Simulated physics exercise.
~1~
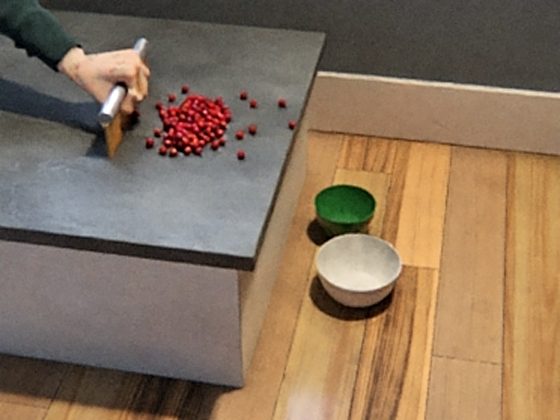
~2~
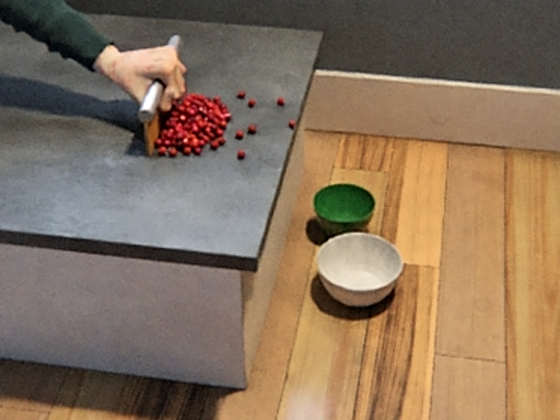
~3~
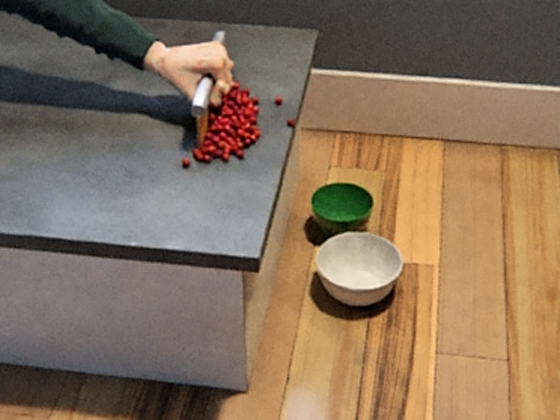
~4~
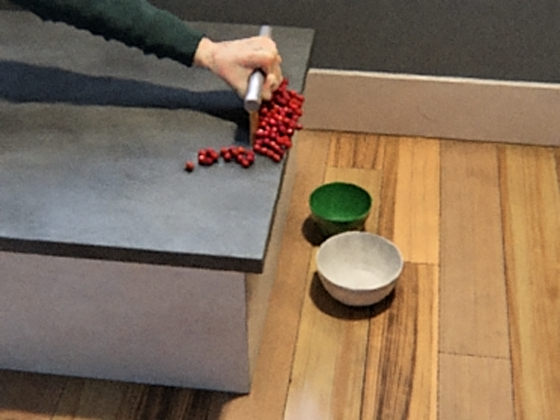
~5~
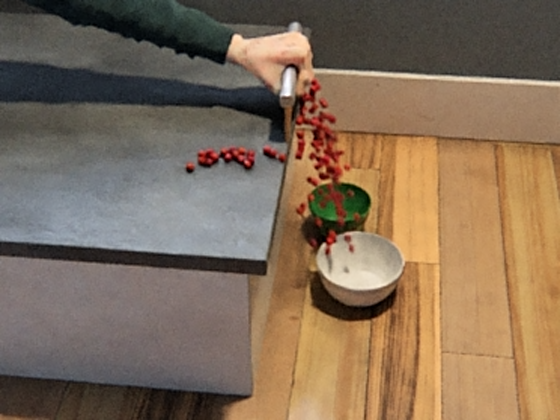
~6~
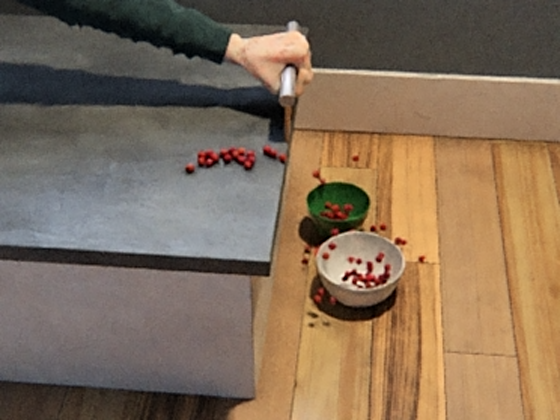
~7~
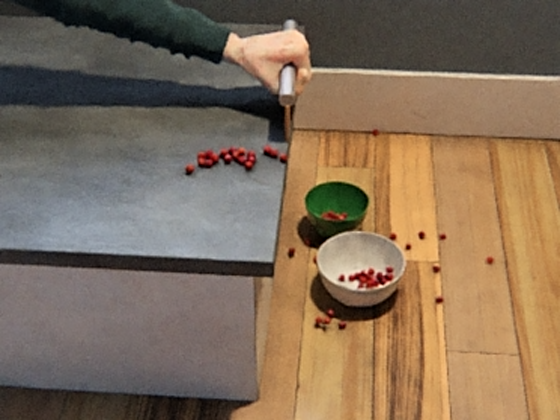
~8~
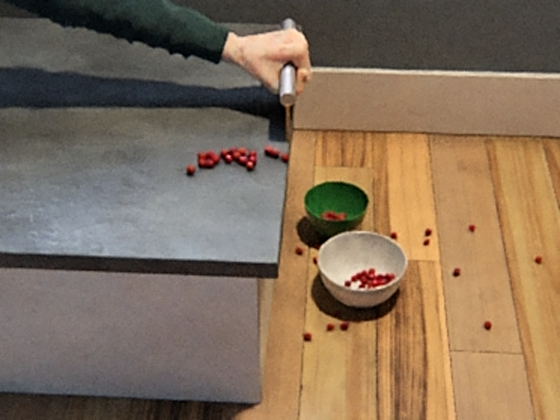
On a dark grey tabletop above a wooden floor, a hand in a dark green sleeve holds a scraper beside a loose scatter of red cranberries. A green bowl and a white bowl sit on the floor just past the table's right edge. The hand pushes the scraper to the right, gathering the berries into a tight pile and leaving a short trail behind. At the edge the scraper stops, and the pile tumbles over in a stream. Some berries land in each bowl, while others scatter across the floorboards, and a small row remains on the table.
